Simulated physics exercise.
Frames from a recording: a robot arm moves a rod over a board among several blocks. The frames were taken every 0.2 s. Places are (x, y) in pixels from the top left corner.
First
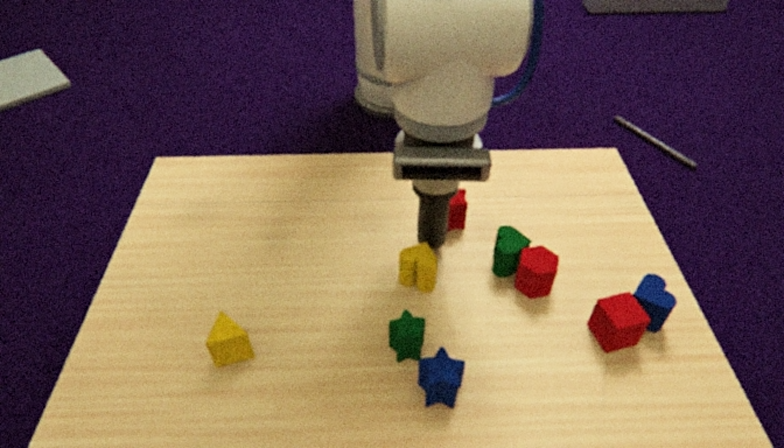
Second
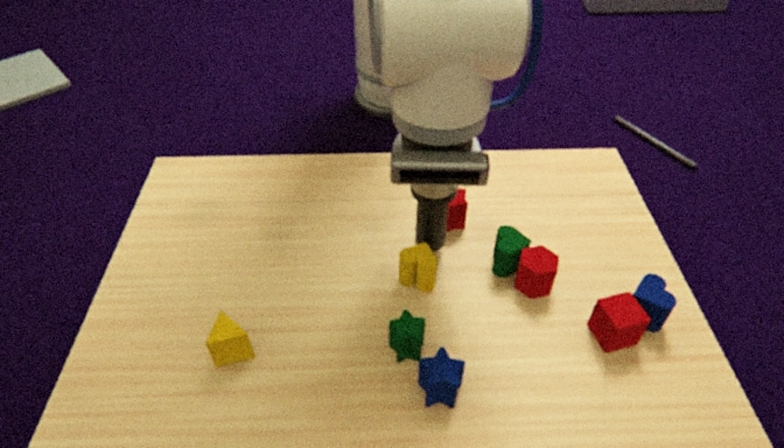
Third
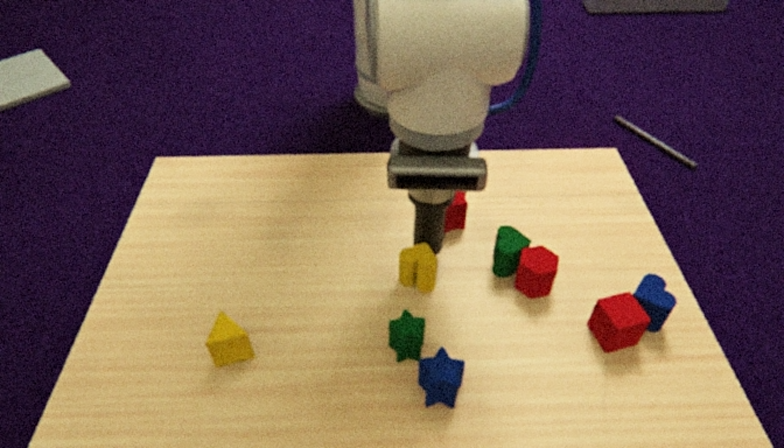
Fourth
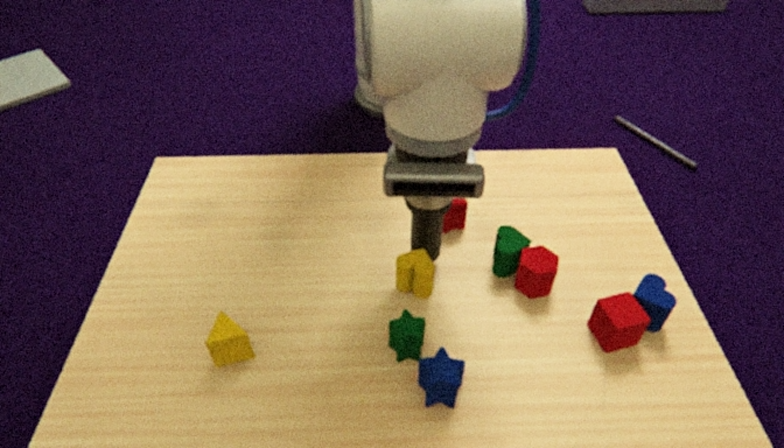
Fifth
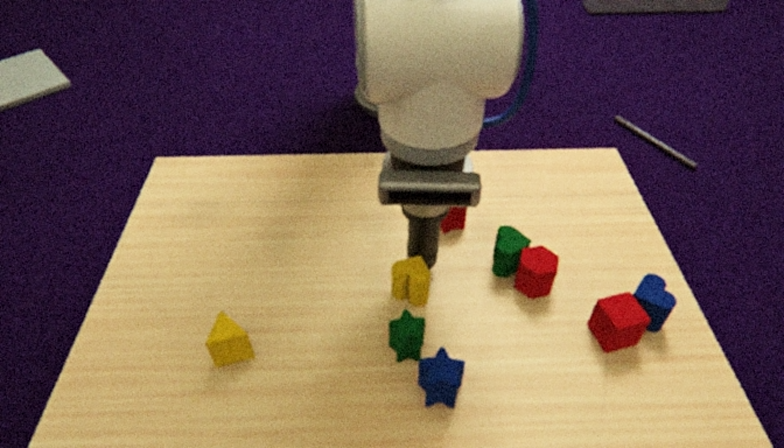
Robot arm lowering its dark rod slightly toward the viewer, nudging a yellow block a little closer to a green star.
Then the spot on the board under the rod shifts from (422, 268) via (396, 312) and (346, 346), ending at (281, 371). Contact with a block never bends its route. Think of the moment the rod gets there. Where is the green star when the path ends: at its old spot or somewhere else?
Shifted out of place.
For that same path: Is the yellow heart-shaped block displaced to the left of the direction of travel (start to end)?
Answer: Yes.
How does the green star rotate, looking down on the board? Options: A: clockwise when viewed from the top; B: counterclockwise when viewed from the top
B - counterclockwise when viewed from the top.
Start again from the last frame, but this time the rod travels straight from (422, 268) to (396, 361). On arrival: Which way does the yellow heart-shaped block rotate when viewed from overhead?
Bird's-eye view: Clockwise.
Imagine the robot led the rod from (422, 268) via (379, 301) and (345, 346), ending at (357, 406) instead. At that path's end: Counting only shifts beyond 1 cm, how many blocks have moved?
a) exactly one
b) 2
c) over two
a.
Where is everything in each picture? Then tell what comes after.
Rod's lower end (431, 239); yellow triangle (225, 328); green star (408, 324); yellow heart-shaped block (420, 254), in the first frame.
Rod (430, 242); blocks still, in the second frame.
Rod (428, 247); blocks still, in the third frame.
Rod (425, 253); yellow heart-shaped block (416, 260), in the fourth frame.
Rod (422, 260); yellow triangle (225, 328); green star (408, 324); yellow heart-shaped block (412, 268), in the fifth frame.
On the path given first. One third of the way, rod (396, 304); green star (406, 335), turned 40° anticlockwise; yellow heart-shaped block (379, 310), turned 40° clockwise.
Two thirds of the way, rod (344, 338); green star (406, 335), turned 40° anticlockwise; yellow heart-shaped block (339, 352), turned 15° clockwise.
At the end, rod (279, 363); yellow triangle still; green star (406, 335), turned 40° anticlockwise; yellow heart-shaped block (335, 358).
